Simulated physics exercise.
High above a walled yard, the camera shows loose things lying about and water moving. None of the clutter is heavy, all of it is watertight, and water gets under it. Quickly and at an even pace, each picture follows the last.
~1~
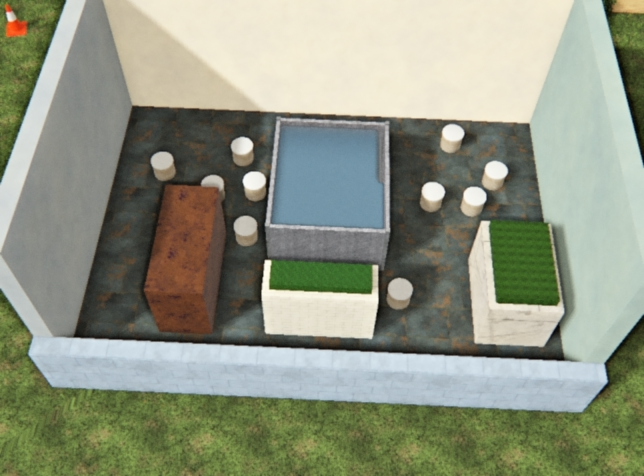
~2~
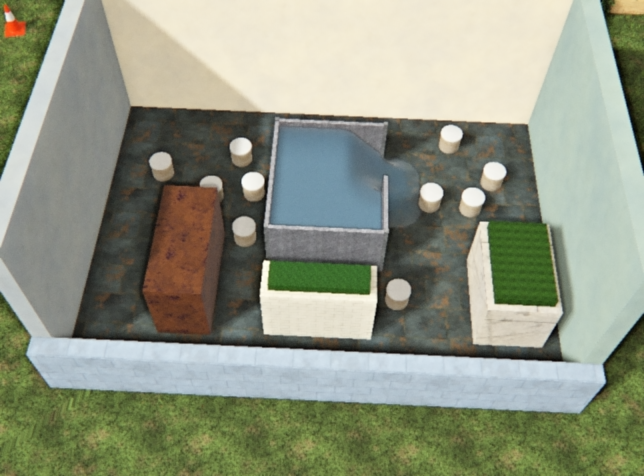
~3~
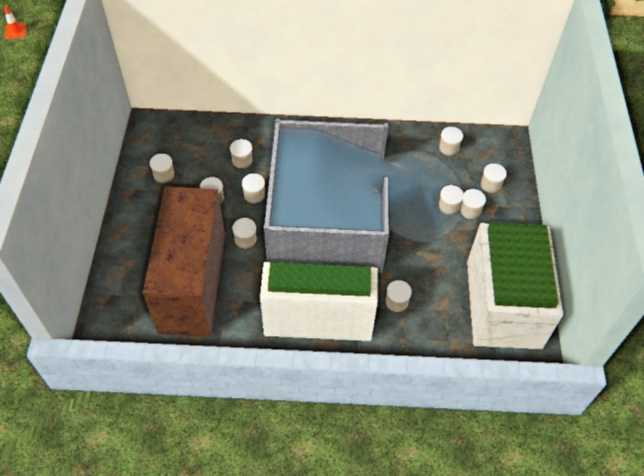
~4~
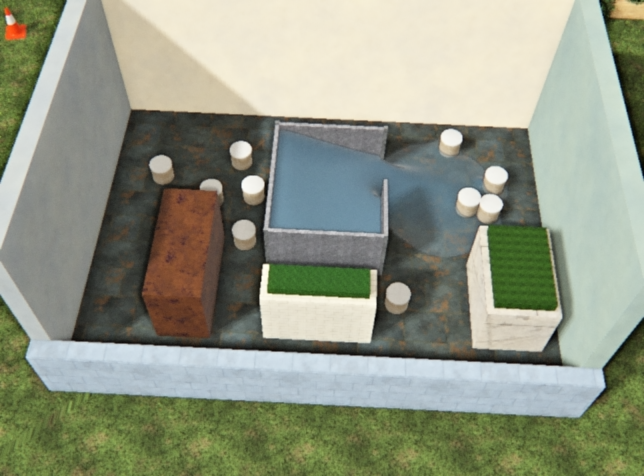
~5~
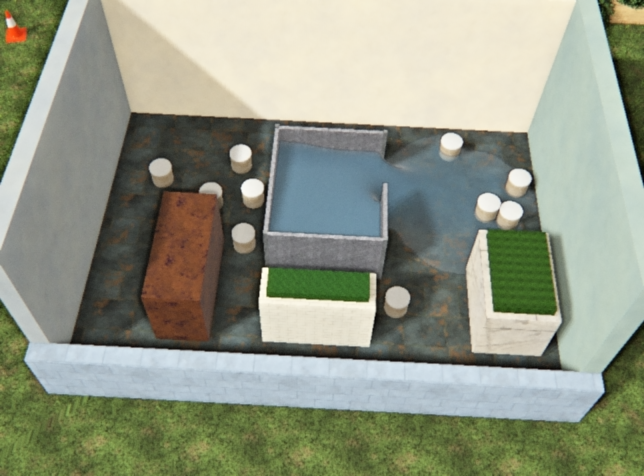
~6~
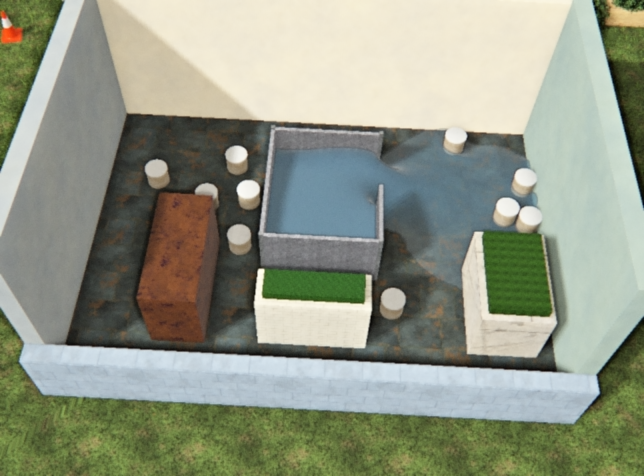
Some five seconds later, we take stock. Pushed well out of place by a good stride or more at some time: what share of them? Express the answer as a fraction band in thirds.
Fraction band: 1/3 to 2/3.
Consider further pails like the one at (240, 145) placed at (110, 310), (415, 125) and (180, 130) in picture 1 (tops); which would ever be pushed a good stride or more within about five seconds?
Listed in order: Hardly budges, displaced, then displaced.
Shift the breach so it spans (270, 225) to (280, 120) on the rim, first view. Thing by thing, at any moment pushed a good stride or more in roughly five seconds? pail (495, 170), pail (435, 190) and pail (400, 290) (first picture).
Here is how they go, in order: Dislodged that far, fails to go that far, and fails to go that far.
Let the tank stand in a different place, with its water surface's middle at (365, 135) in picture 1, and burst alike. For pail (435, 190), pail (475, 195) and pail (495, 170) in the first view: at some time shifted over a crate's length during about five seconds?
One after the other: Swept aside, swept aside, yes.
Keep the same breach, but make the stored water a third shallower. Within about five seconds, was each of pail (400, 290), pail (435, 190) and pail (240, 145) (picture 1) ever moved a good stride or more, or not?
In that order: That far or more, swept aside, no.
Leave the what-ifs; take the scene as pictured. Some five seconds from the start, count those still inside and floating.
That makes 5.
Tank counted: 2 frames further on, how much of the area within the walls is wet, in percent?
It comes to some 30 in a hundred.
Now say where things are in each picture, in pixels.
A pail at (433, 191) rests on the ground; a pail at (475, 196), on the bottom; 0 of 10 have shifted, in the first frame.
A pail at (432, 192) rests on the ground; a pail at (474, 197), on the bottom; 0 of 10 have shifted, in the second frame.
A pail at (452, 194), on the bottom, close to its start; a pail at (474, 198) rests on the ground; 1 of 10 have shifted, in the third frame.
A pail at (470, 197), on the bottom, a stride from its start; a pail at (491, 203), on the bottom, close to its start; 2 of 10 have shifted, in the fourth frame.
A pail at (489, 202) floats, a stride from its start; a pail at (511, 210), on the bottom, a stride from its start; 3 of 10 have shifted, in the fifth frame.
A pail at (508, 207) floats, a stride from its start; a pail at (531, 215), on the bottom, a stride from its start; 4 of 10 have shifted, in the sixth frame.
A moment on, 4 of 10 are well off their spots; 4 afloat.
Next, 3 of 10 are well off their spots; 4 afloat.
Later, 3 of 10 are well off their spots; 5 afloat.
In the end, 6 of 10 are well off their spots, and 6 have been at some point; 5 afloat.
